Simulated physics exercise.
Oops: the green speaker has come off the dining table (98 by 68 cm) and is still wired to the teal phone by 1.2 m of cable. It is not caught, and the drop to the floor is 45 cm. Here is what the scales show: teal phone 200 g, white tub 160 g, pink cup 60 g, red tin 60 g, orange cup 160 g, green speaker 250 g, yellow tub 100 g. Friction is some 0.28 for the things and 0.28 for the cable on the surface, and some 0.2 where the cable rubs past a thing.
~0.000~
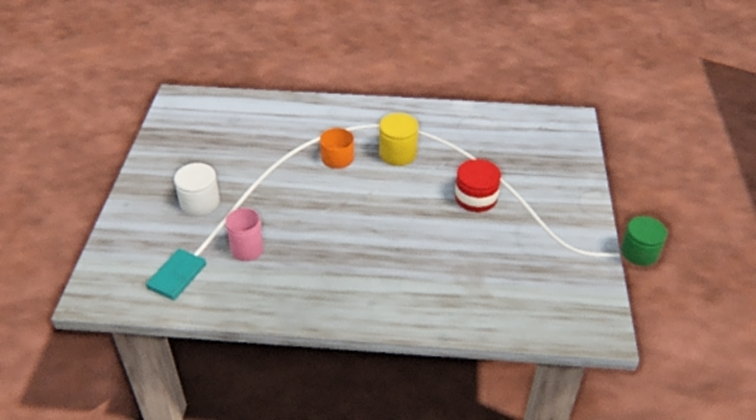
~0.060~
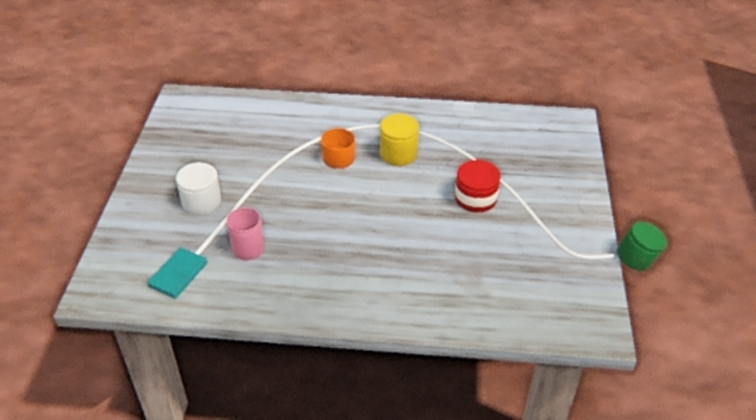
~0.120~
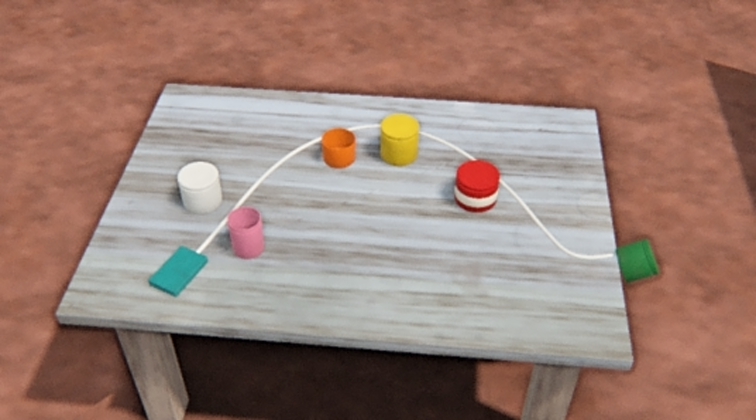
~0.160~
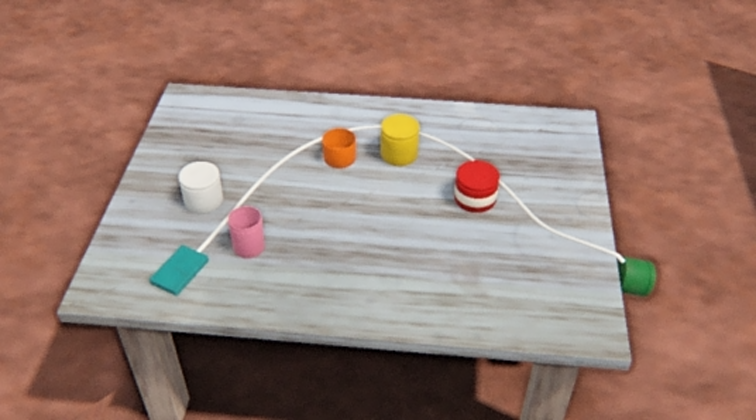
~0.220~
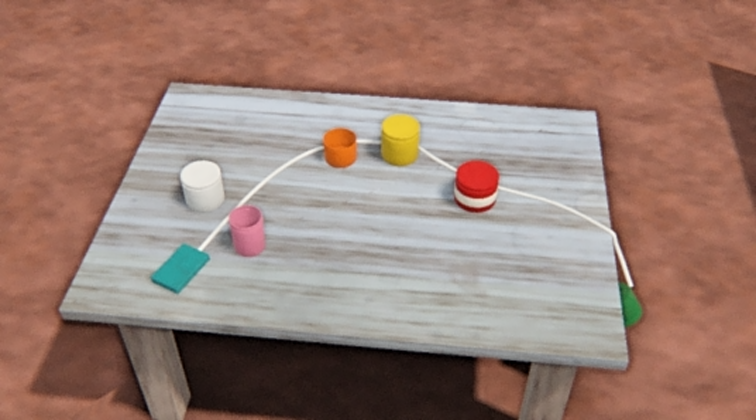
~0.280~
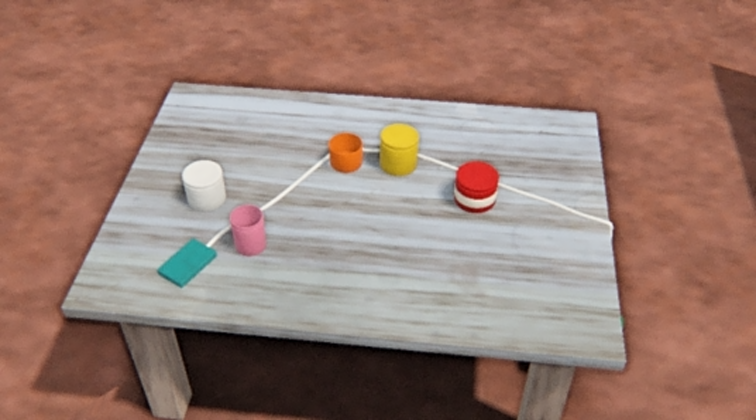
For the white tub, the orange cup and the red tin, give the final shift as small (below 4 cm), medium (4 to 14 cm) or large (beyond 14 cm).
Shifts - the white tub small, the orange cup large, the red tin small.
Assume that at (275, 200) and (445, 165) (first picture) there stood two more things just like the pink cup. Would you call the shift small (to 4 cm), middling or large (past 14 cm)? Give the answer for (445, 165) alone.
There it moves a moderate amount.
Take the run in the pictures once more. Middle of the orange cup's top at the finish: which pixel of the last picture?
The top finishes roughly at pixel (384, 192) of the last view.
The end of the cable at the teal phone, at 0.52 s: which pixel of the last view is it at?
(247, 226), give or take.
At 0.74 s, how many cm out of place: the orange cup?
By then the orange cup has moved close to 20 cm.
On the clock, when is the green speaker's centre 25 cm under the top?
It happens at 0.32 seconds on the clock.
After 0.5 s, the cable's tail end at (247, 226); orange cup 16 cm off its start, yellow tub 22 cm off its start, teal phone 10 cm off its start.
After 0.7 s, the cable's tail end at (248, 225); orange cup 18 cm off its start, yellow tub 26 cm off its start, teal phone 11 cm off its start.
After 1.0 s, the cable's tail end at (248, 225); orange cup 18 cm off its start at (384, 192), yellow tub 26 cm off its start at (405, 216), teal phone 11 cm off its start at (224, 231).
After 1.2 s, the cable's tail end at (248, 225); orange cup 18 cm off its start, yellow tub 26 cm off its start, teal phone 11 cm off its start.
After 2.4 s, the cable's tail end at (248, 225); orange cup 18 cm off its start at (384, 192), red tin 1 cm off its start at (478, 177), white tub 0 cm off its start at (202, 173), yellow tub 26 cm off its start at (405, 216).
